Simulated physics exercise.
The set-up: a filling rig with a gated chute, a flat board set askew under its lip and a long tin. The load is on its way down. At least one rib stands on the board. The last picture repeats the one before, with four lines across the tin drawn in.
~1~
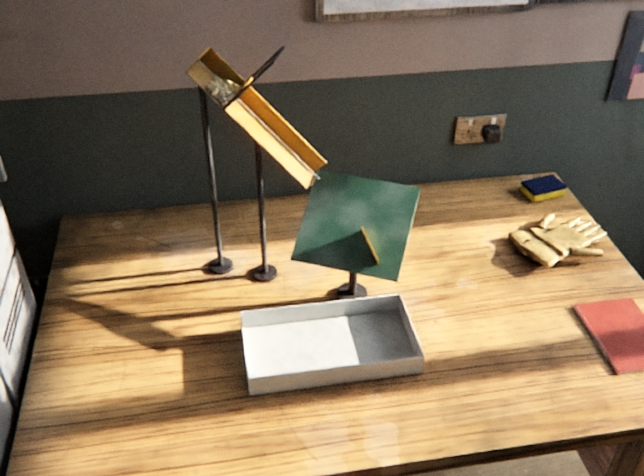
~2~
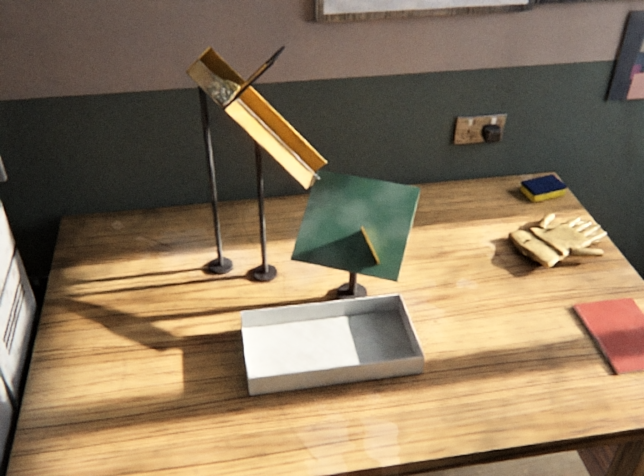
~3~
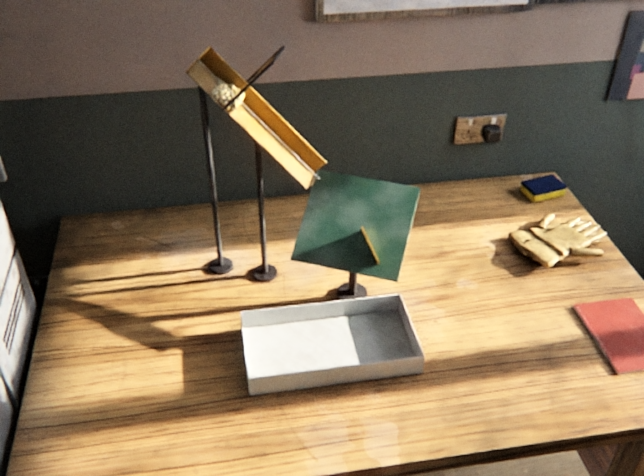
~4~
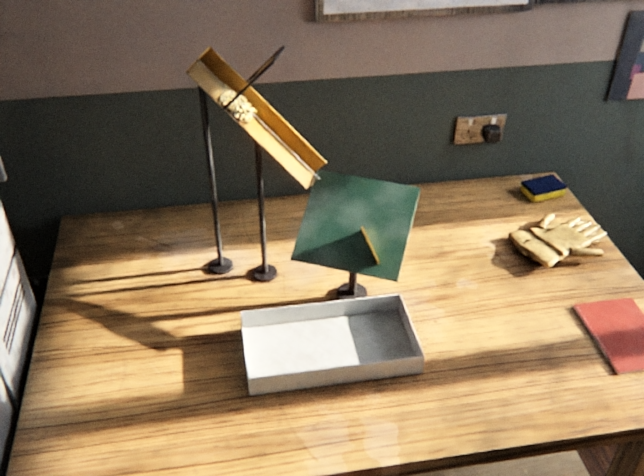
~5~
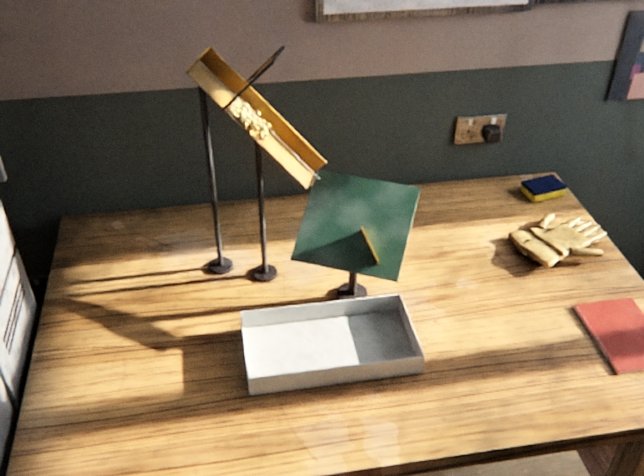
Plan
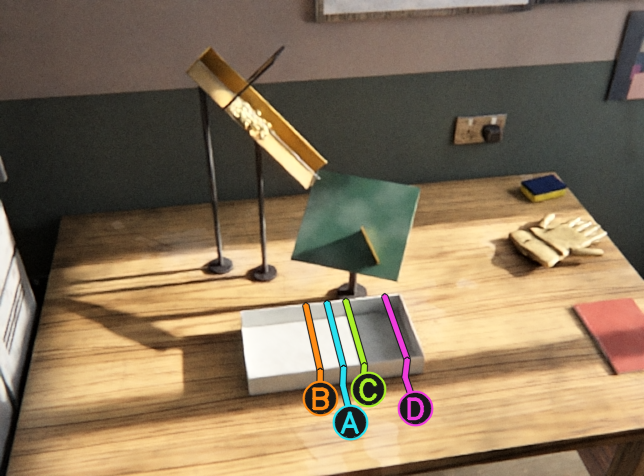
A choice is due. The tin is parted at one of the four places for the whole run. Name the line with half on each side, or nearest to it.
Use line C.
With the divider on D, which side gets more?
More lands on the left.
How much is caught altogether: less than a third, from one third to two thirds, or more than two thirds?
It is more than two thirds.
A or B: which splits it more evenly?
A.
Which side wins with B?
More lands on the right.
On the marked copy, line A crosses the front rim at (343, 367); line B crosses the front rim at (320, 370); line C crosses the front rim at (364, 364); line D crosses the front rim at (407, 359).
For line A, of what is caught, close to a quarter on the left of the divider, the bulk on the right.
For line B, of what is caught, only a few on the left of the divider, all but a few on the right.
For line C, of what is caught, close to a third on the left of the divider, close to two thirds on the right.
For line D, of what is caught, all but a few on the left of the divider, a small share on the right.
